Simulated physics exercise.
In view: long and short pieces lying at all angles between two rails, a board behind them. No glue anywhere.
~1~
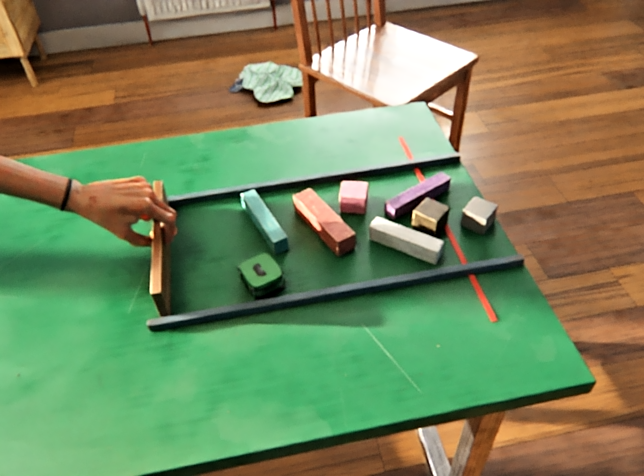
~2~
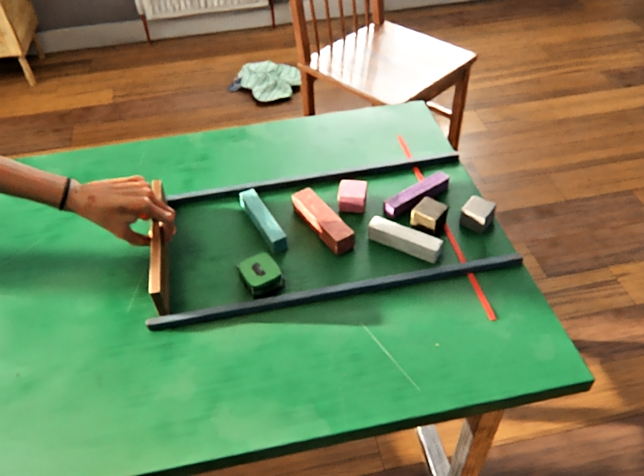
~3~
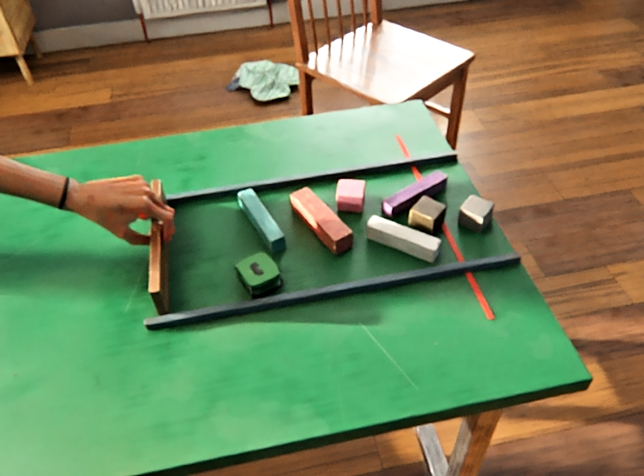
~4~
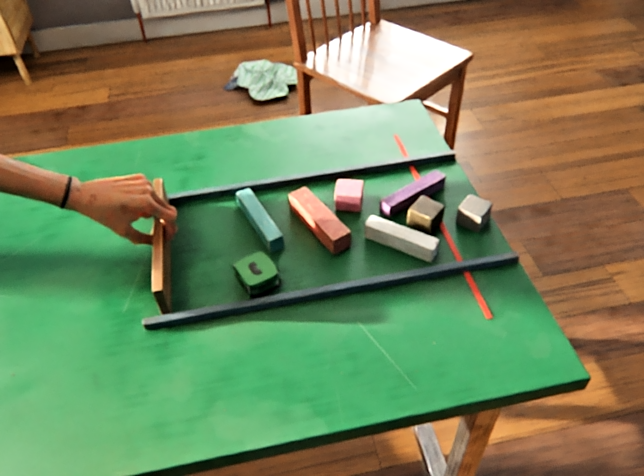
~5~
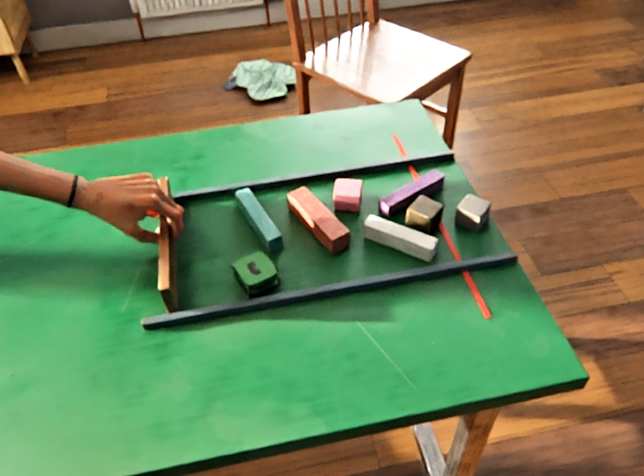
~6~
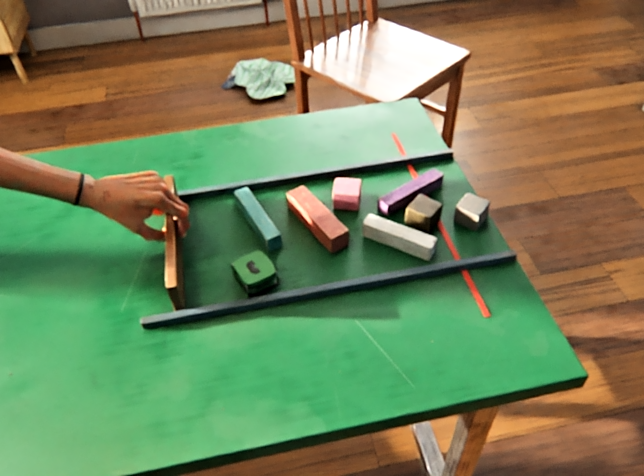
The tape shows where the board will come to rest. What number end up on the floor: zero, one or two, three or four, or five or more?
The number that fall off is three or four.
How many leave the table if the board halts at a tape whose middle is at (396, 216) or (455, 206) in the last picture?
The counts: 1 and 5.
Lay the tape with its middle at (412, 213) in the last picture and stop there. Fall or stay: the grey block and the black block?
The grey block drops off, the black block remains up.
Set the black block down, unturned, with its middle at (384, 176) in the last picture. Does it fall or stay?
From there it remains up.
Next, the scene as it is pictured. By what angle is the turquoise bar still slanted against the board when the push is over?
Some 0 degrees.
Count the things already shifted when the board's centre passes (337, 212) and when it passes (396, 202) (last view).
First 5, then 8.
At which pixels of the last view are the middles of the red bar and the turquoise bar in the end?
Near (455, 195) and (432, 189).
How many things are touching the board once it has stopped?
2 of them.
A little later, none off yet; grey block at rest near (472, 212); purple bar at rest near (411, 192); black block at rest near (424, 214).
Next, none off yet; grey block at rest near (472, 212); purple bar shifted a little near (421, 191); black block moving near (429, 212).
When it is over, the number that fall off is three or four; down, black block, purple bar and grey block.
